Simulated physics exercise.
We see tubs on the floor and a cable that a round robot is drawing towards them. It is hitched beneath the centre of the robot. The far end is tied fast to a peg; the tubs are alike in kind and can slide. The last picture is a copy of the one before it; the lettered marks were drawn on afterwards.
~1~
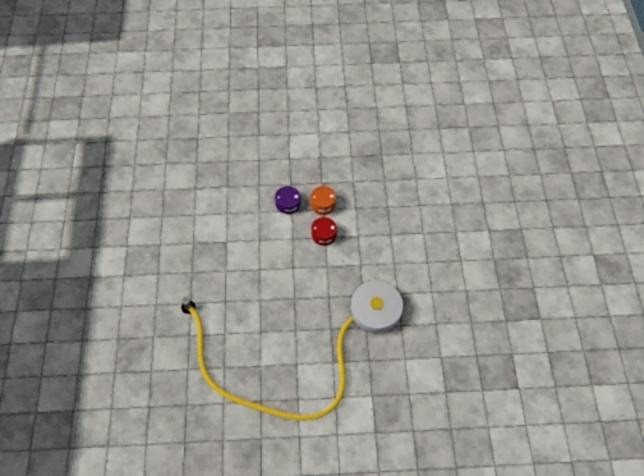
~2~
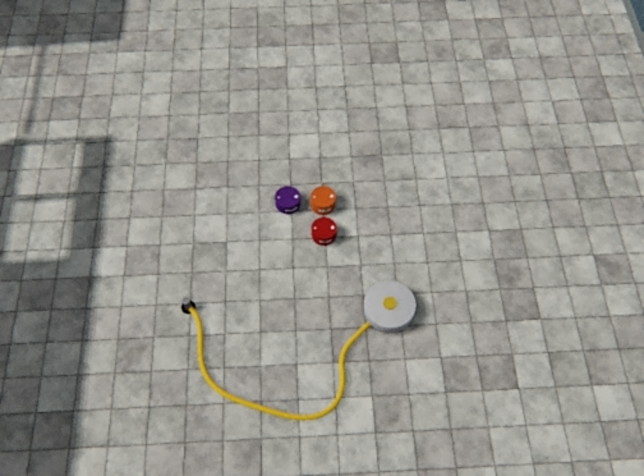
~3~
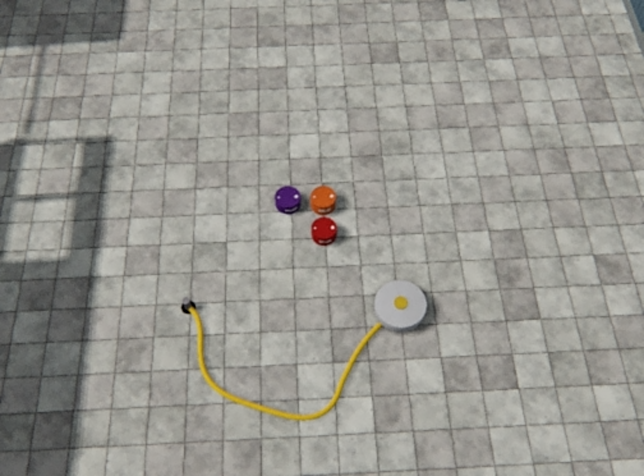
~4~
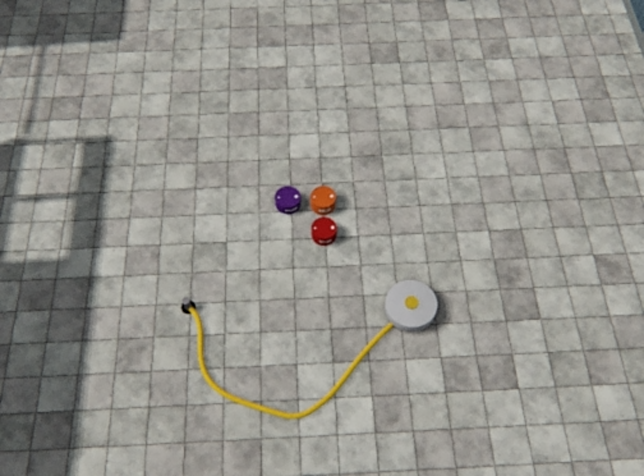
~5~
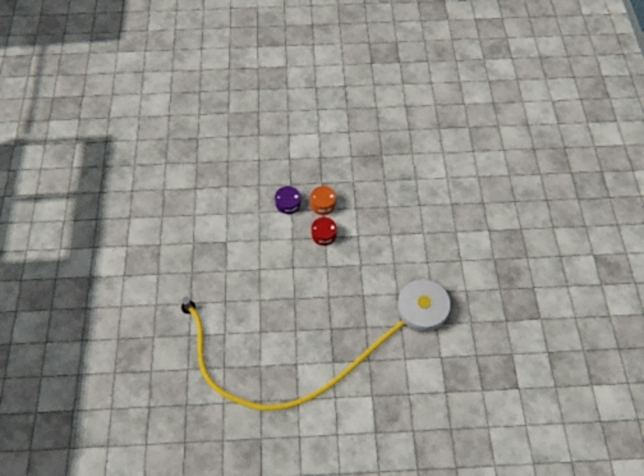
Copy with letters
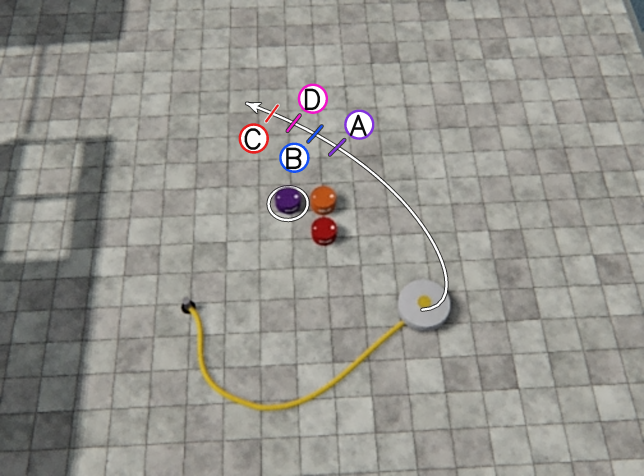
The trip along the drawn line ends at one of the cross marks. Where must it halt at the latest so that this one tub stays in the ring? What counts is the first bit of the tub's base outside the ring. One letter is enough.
C.
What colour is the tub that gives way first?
The red one.
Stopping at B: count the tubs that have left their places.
The count is none.
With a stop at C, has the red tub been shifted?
Yes.
On the marked copy, A at (337, 147); B at (315, 134); C at (272, 113); D at (294, 123); the ring at (288, 203); the route from (422, 310) via (378, 177) to (247, 103).
Taking C. A third of the way, robot (422, 219); purple tub (288, 200).
Two thirds of the way, robot (346, 148); purple tub (288, 200).
When it is over, robot (272, 108); orange tub (311, 198); red tub (304, 219); purple tub (286, 200); the purple tub is still in its ring.
As for the rest, A is safe but short; B is safe but short; D is safe but short.
